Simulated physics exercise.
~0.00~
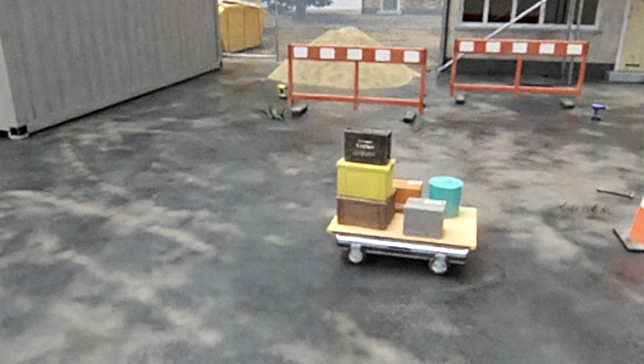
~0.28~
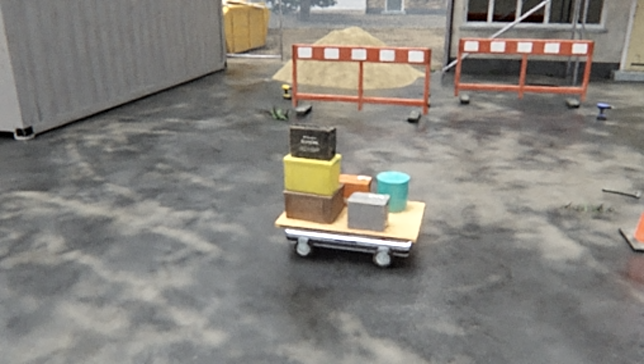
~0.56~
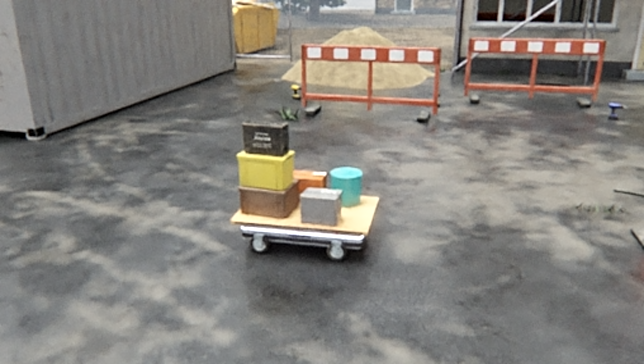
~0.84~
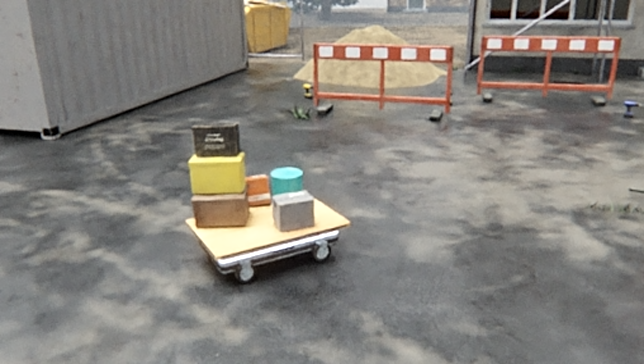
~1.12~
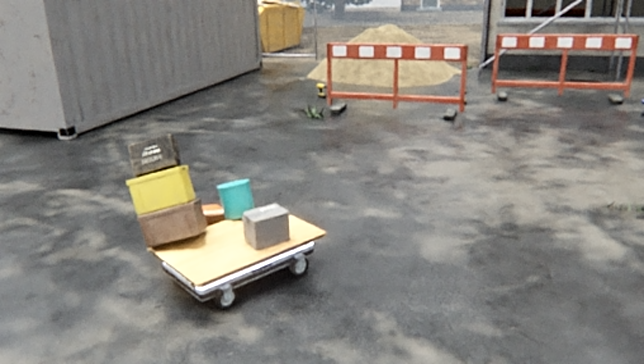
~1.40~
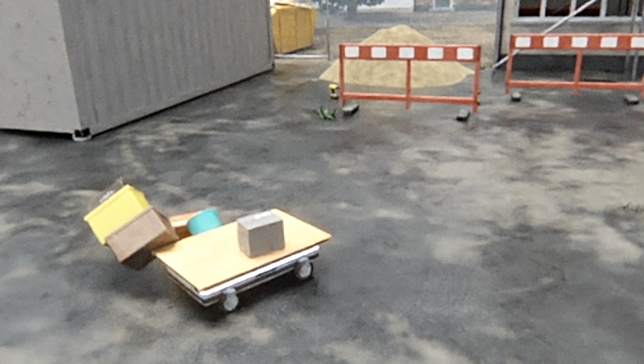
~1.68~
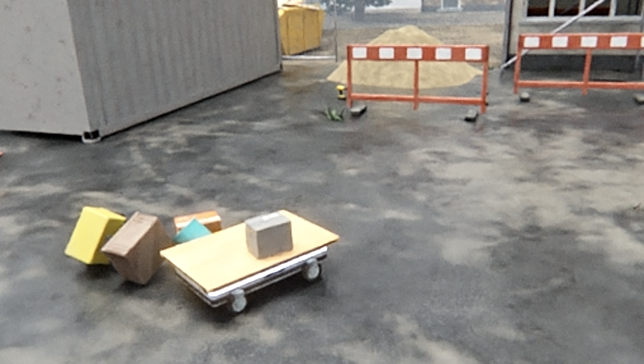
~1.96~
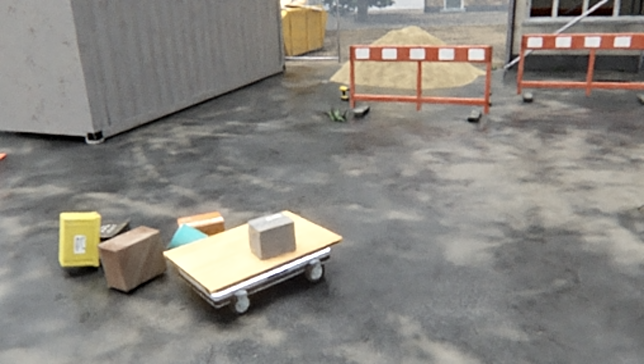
The clip shows a flat cart carrying boxes and a turquoise pail left across a paved yard, then turning as the yellow, brown, black and orange boxes and the pail tip off its far left end to the ground; it stops with only the grey box aboard.
